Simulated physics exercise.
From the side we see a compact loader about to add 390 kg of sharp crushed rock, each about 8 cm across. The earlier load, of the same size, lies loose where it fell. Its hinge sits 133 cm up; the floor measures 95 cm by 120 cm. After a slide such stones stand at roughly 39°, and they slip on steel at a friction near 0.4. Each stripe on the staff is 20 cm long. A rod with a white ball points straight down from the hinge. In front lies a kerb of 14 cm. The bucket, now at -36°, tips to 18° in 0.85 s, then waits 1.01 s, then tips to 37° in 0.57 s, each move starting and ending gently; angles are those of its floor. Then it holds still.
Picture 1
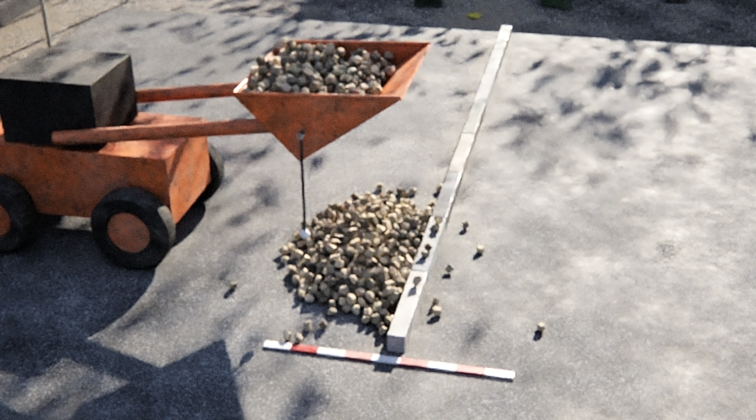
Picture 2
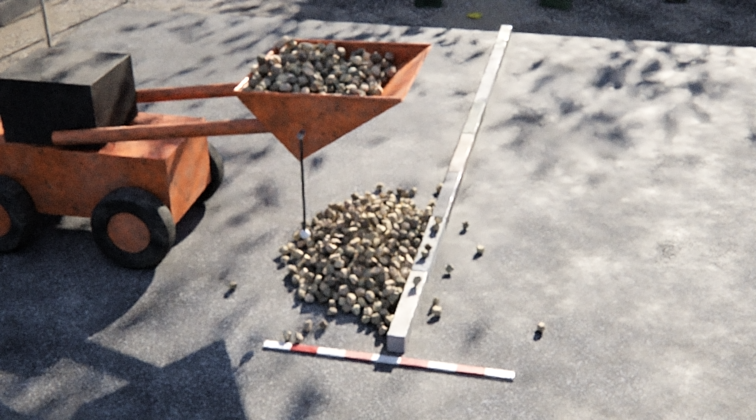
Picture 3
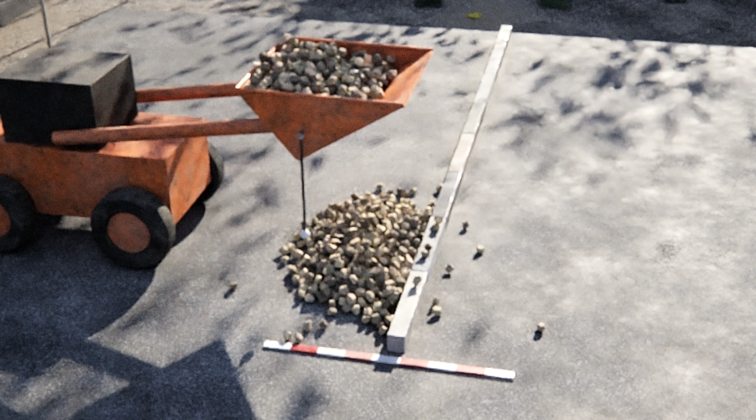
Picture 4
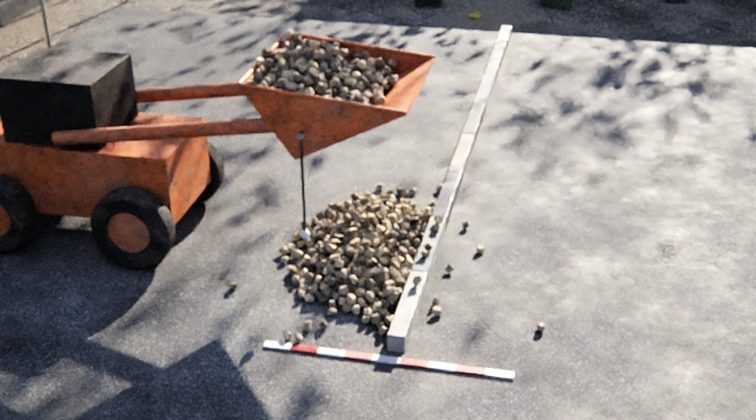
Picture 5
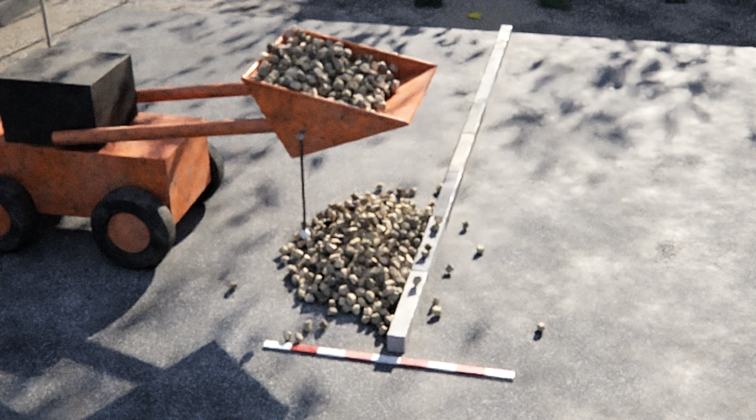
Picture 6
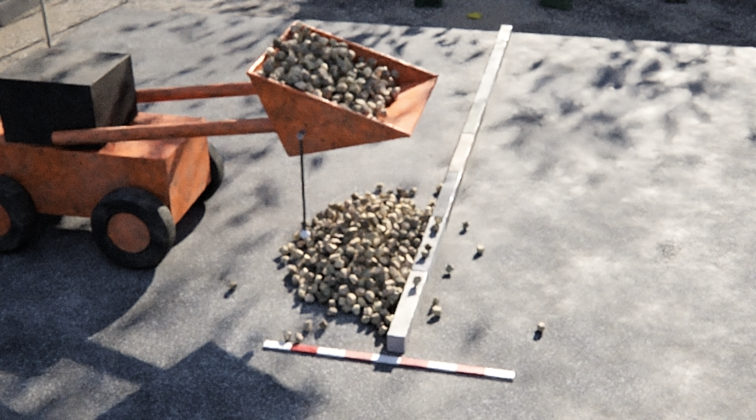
An orange loader with a black box on top and dark wheels stands at the left of a grey paved yard dappled with shadows, seen from above and to one side. Its raised orange bucket holds grey-brown stones above a loose pile lying against a pale kerb, with a red-and-white staff in front. The bucket slowly tilts clockwise, its rear rising and lip lowering, while the camera stays still.
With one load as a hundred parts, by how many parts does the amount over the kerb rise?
Close to 73 parts in a hundred.
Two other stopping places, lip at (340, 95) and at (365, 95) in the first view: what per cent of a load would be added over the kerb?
About 5 and 30 per cent.
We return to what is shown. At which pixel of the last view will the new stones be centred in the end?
Around (454, 247).
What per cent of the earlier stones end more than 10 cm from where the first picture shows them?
About 0 per cent.
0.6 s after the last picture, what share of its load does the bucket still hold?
It holds some 100 per cent.
Then, 0.3 s after the last picture the floor is at 10°; in per cent of one load, 100 in the bucket, 99 on this side of the kerb, 1 over the kerb; the foremost stones are at (458, 271).
Then, 0.6 s after the last picture the floor is at 18°; in per cent of one load, 100 in the bucket, 99 on this side of the kerb, 1 over the kerb; the foremost stones are at (458, 271).
Then, 2.5 s after the last picture the floor is at 37°; in per cent of one load, 12 in the bucket, 140 on this side of the kerb, 49 over the kerb; the foremost stones are at (539, 265).
Then, 5.2 s after the last picture the floor is at 37°; in per cent of one load, 0 in the bucket, 126 on this side of the kerb, 74 over the kerb; the foremost stones are at (539, 265). Net gain over the kerb, 73.
